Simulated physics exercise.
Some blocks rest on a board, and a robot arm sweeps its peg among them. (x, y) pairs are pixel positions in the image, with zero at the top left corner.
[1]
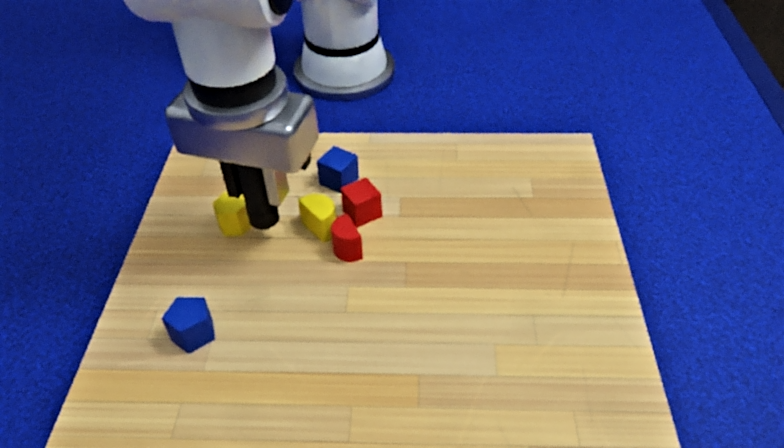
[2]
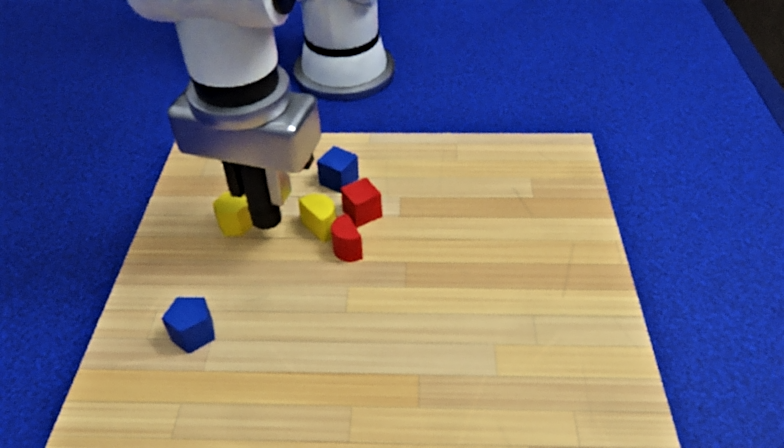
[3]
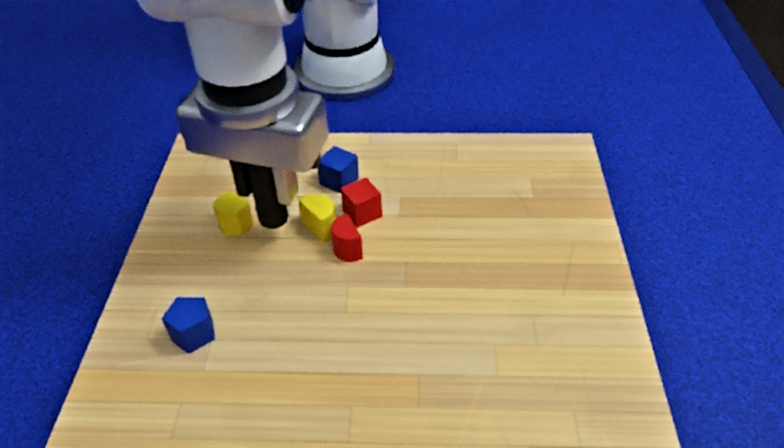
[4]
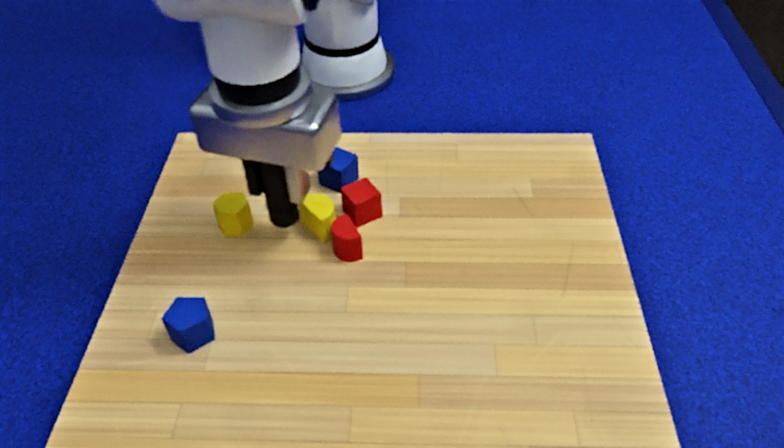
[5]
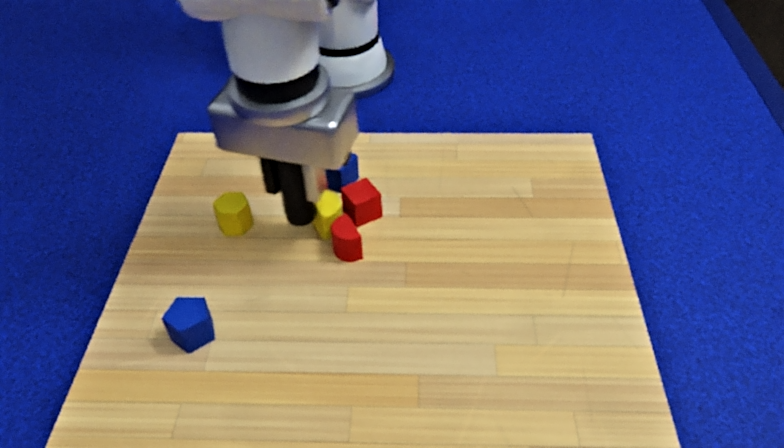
A robot arm's dark peg moves slowly right across a wooden board, away from a yellow block on the left, and reaches a cluster of yellow, red and blue blocks, nudging the yellow one there slightly right.
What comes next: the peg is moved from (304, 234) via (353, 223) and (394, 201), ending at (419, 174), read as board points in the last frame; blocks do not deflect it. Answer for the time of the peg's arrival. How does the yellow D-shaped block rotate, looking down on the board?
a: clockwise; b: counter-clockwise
That would be a.
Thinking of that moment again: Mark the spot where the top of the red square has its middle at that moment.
At the end it should sit near (472, 149).
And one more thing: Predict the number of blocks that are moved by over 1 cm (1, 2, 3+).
Going by the path, two of them shift by more than about 1 cm.
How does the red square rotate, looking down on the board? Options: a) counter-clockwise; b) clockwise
That would be b.
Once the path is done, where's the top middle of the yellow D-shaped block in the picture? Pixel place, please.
Its top middle: (443, 145).
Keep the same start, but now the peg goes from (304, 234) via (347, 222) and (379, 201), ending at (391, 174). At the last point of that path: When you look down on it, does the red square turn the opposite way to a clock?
I believe not.
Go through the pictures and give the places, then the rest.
Tip of the peg at (265, 220), middles of tops, yellow D-shaped block at (318, 204), red D-shaped block at (345, 227), red square at (361, 190), in the first picture.
Peg at (267, 220), nothing pushed, in the second picture.
Peg at (274, 220), nothing pushed, in the third picture.
Peg at (285, 218), nothing pushed, in the fourth picture.
Peg at (301, 217), yellow D-shaped block at (324, 201), red D-shaped block at (345, 227), red square at (361, 190), in the fifth picture.
The first path, step by step. One third of the way, peg at (352, 206); yellow D-shaped block at (373, 188), turned 20° anticlockwise; red square at (399, 177).
Two thirds of the way, peg at (394, 184); yellow D-shaped block at (415, 168); red square at (441, 160).
At the end, peg at (419, 157); yellow D-shaped block at (443, 145), turned 25° clockwise; red D-shaped block unmoved; red square at (472, 149), turned 45° clockwise.
